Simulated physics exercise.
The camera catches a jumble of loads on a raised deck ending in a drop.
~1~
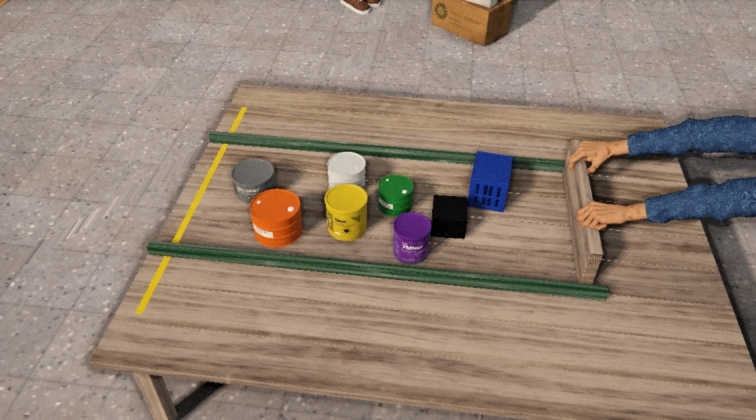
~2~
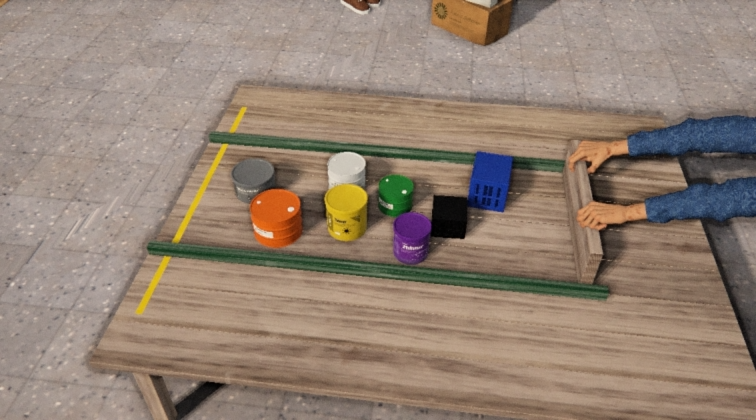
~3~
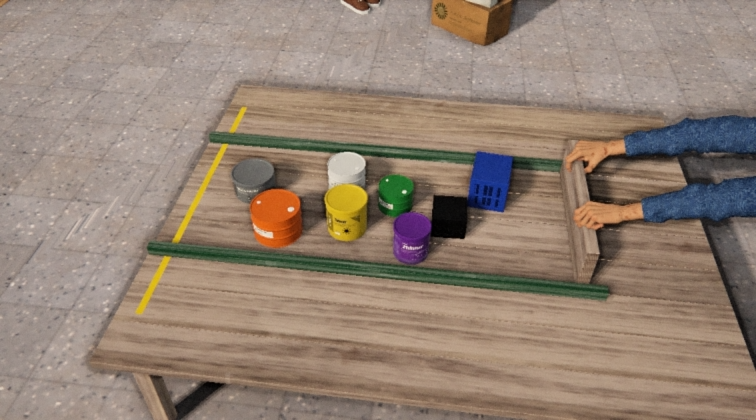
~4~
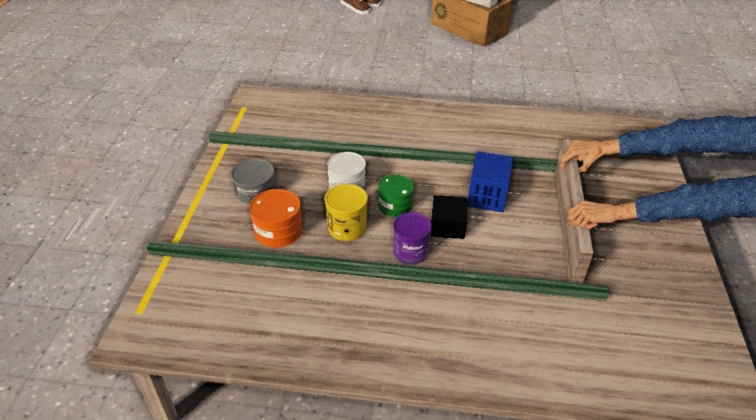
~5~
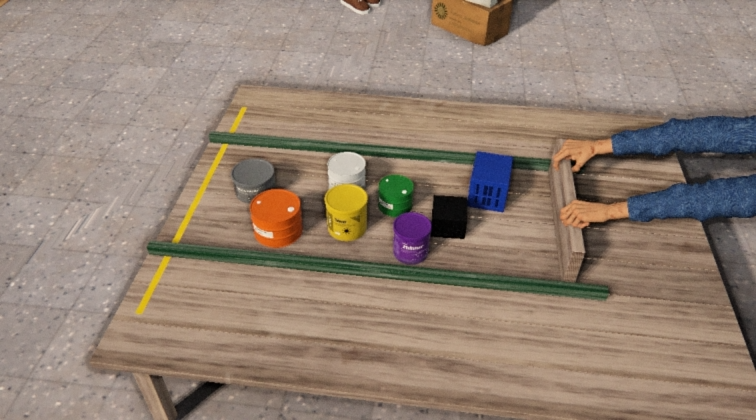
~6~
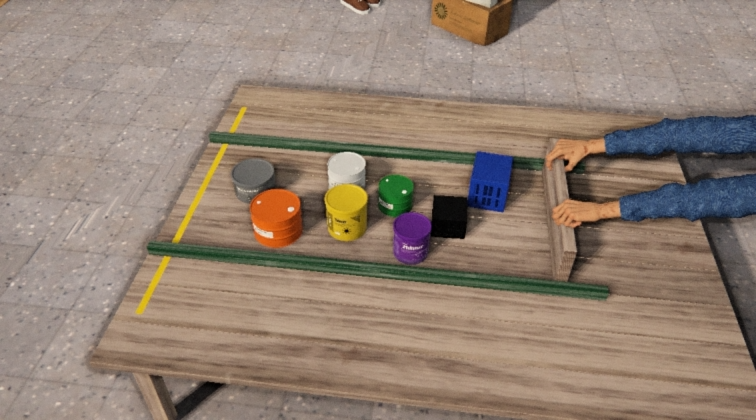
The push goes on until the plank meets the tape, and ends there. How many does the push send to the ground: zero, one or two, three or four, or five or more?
Five at the least fall.
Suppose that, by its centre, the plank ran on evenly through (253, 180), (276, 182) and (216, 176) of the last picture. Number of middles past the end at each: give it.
Over the end: 2, 0, 5.
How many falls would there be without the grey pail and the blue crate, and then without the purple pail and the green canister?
2, then 4.
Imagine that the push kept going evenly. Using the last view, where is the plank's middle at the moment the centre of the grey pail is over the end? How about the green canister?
The middle sits near (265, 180) for the first and near (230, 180) for the other.
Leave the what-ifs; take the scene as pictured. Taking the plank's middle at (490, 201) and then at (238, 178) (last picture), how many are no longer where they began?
First position 1; second position 8.
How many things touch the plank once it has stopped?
Contact count: 3.
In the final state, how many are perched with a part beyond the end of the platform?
I get 3.
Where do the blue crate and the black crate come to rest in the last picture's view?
Final positions: Near (193, 155); near (183, 184).
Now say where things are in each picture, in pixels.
Grey pail (254, 181); orange canister (277, 218); white canister (347, 175); plank (580, 209); tape (201, 192), in the first picture.
Orange canister (277, 218); yellow pail (347, 213), in the second picture.
White canister (347, 175); plank (577, 209), in the third picture.
Grey pail (254, 181); green canister (396, 196), in the fourth picture.
Orange canister (277, 218); purple pail (412, 239), in the fifth picture.
Grey pail (254, 181); orange canister (277, 218); white canister (347, 175); plank (557, 207); tape (201, 192), in the sixth picture.
Soon after, none off yet; grey pail at rest near (254, 181); orange canister at rest near (277, 218); white canister displaced a little near (344, 173).
In the end, the number that fall off is five or more; gone, green canister, yellow pail, white canister, orange canister and grey pail.
